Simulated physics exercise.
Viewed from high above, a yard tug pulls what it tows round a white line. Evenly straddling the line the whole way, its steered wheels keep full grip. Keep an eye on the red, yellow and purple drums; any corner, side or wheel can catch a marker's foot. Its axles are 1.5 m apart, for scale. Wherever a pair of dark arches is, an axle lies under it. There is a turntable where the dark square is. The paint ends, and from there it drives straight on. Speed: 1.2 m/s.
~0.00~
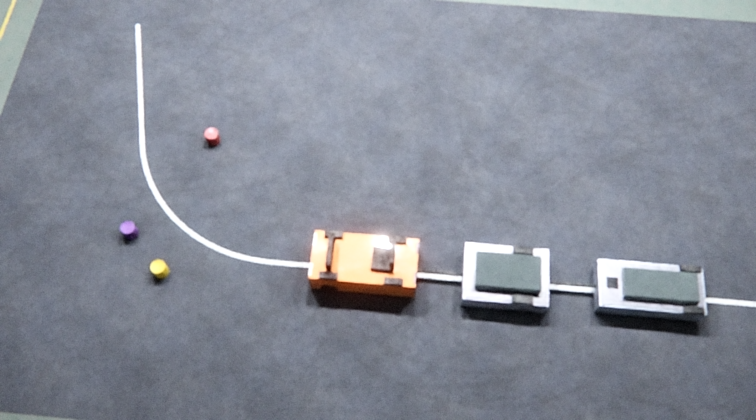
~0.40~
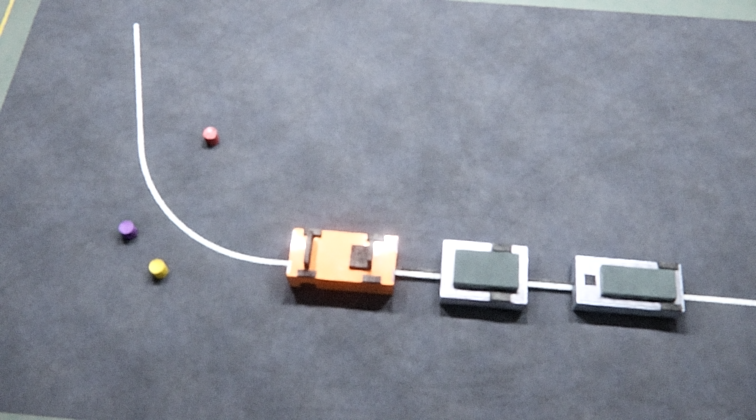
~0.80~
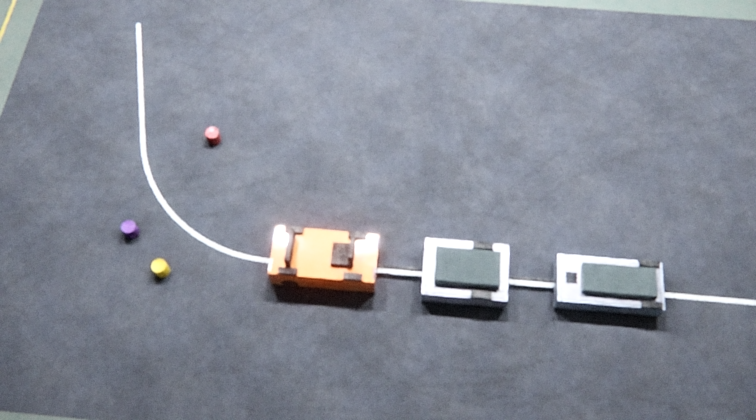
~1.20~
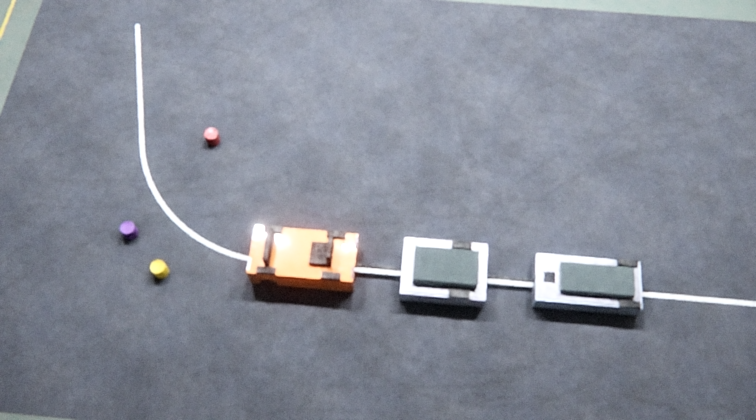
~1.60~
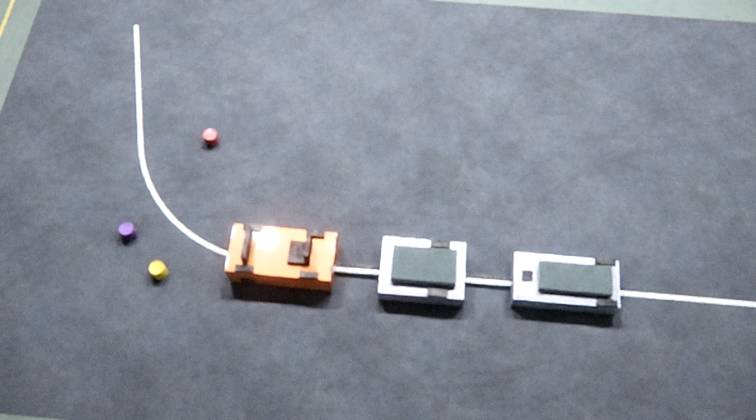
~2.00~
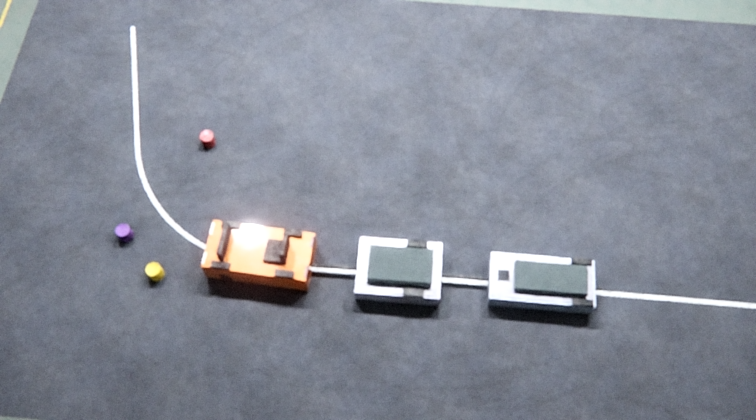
An orange tug pulled two pale trailers with dark tops leftward along a white line on a dark floor, then began turning slightly where the line curved, near the yellow, purple and red drums.
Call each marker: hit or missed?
Red missed. Yellow missed. Purple missed.
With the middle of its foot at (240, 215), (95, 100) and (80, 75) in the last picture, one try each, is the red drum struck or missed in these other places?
The first place gets a hit, the second no contact, the third no contact.
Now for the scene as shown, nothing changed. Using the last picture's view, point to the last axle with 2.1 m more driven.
It ends up close to (495, 275).
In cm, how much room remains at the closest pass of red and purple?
Red keeps 10 to spare, while purple keeps 15.
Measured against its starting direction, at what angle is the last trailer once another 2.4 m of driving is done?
The last trailer is now at about 0 degrees to its starting heading.
After 2.9 s, the last axle is at (536, 278) of the last picture, 5 cm off the line; yellow has been passed with 30 cm to spare.
After 3.8 s, the last axle is at (492, 274) of the last picture, on the line; purple has been passed with 15 cm to spare.
After 12.1 s, the last axle is at (173, 142) of the last picture, 100 cm off the line; red has been passed with 10 cm to spare.
After 15.6 s, the last axle is at (135, 20) of the last picture, 25 cm off the line; 0 of 3 struck in all.
